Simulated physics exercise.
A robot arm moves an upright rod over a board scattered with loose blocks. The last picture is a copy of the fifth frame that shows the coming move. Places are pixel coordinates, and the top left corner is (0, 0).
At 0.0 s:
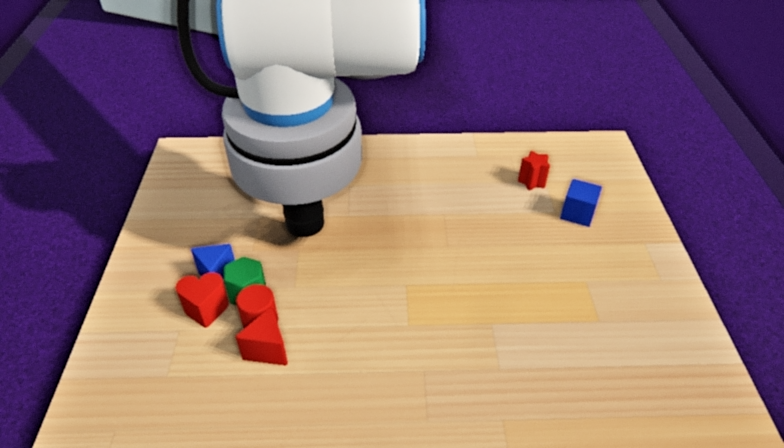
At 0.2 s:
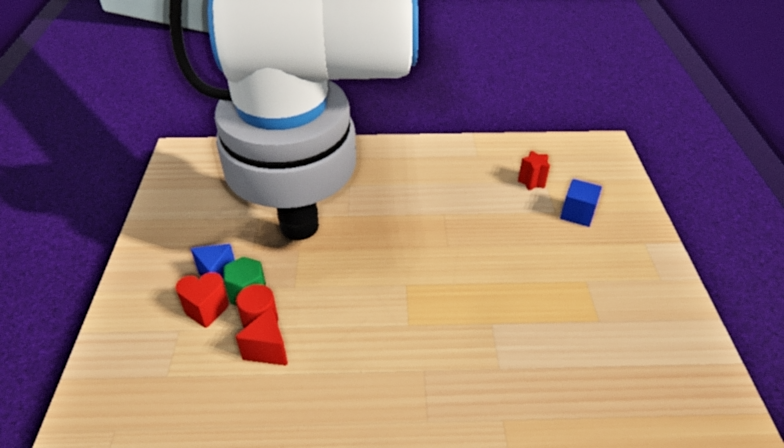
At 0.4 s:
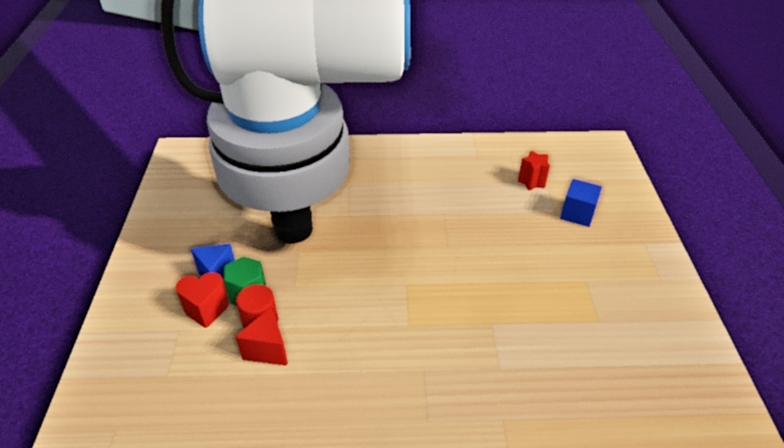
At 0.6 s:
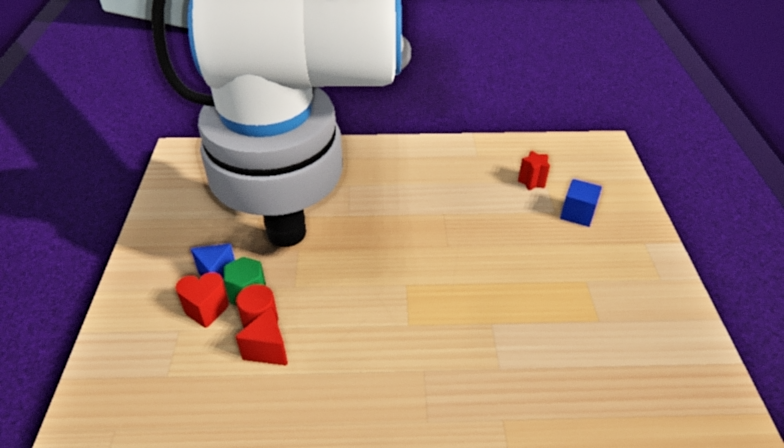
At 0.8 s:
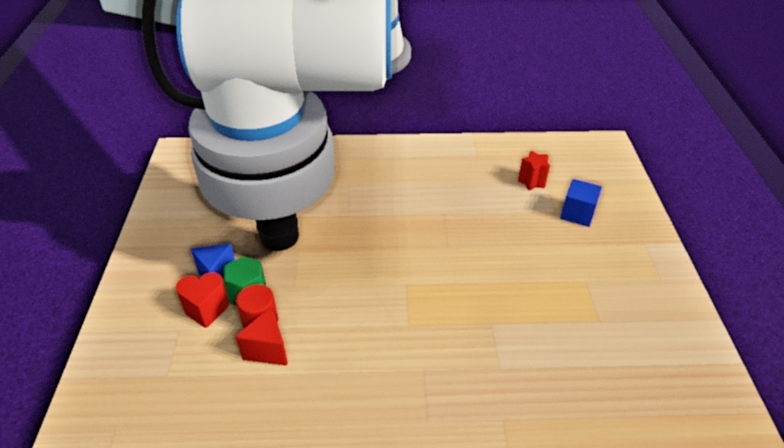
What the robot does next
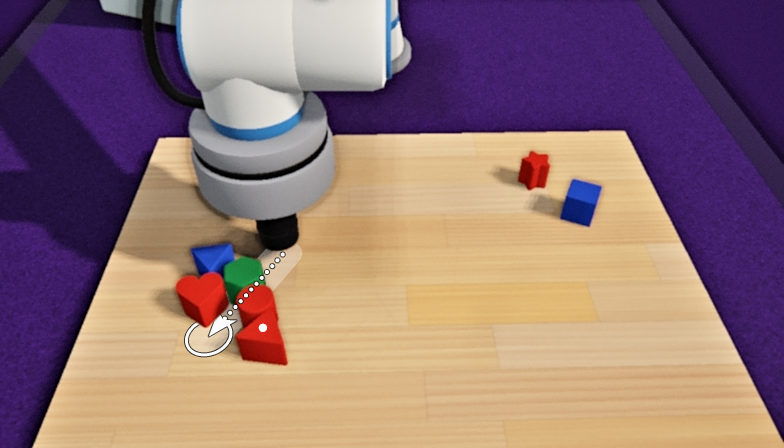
A robot arm with a black rod moved slightly left and a little nearer over a wooden board, toward a cluster of red, green and blue blocks, while all the blocks stayed still.
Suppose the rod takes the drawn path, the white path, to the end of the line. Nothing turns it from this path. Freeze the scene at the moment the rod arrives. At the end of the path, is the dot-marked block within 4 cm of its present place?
Yes, that is what happens.
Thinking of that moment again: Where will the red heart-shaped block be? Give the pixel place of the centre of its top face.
The centre of its top will be at (159, 307).
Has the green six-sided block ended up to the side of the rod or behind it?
No, that is not how it ends up.
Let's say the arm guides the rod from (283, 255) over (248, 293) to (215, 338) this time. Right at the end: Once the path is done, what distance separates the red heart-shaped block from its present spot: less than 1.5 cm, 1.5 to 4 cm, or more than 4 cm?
From 1.5 to 4 cm.
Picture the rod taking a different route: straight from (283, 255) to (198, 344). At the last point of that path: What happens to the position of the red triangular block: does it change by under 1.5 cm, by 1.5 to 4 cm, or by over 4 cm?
Ends under 1.5 cm away.
Drawn move, in a line from (283, 255) to (209, 336); the dot is on the red triangular block.
What follows on the original path. One third of the way, rod at (255, 265); red heart-shaped block at (185, 293), turned 20° clockwise; green six-sided block at (229, 284); red circle at (254, 304).
Two thirds of the way, rod at (230, 292); red heart-shaped block at (164, 304), turned 75° clockwise; green six-sided block at (203, 315); red circle at (251, 311); red triangular block at (270, 333), turned 25° clockwise.
At the end, rod at (203, 321); red heart-shaped block at (159, 307), turned 95° clockwise; green six-sided block at (175, 346); red circle at (251, 311); red triangular block at (270, 333), turned 25° clockwise.
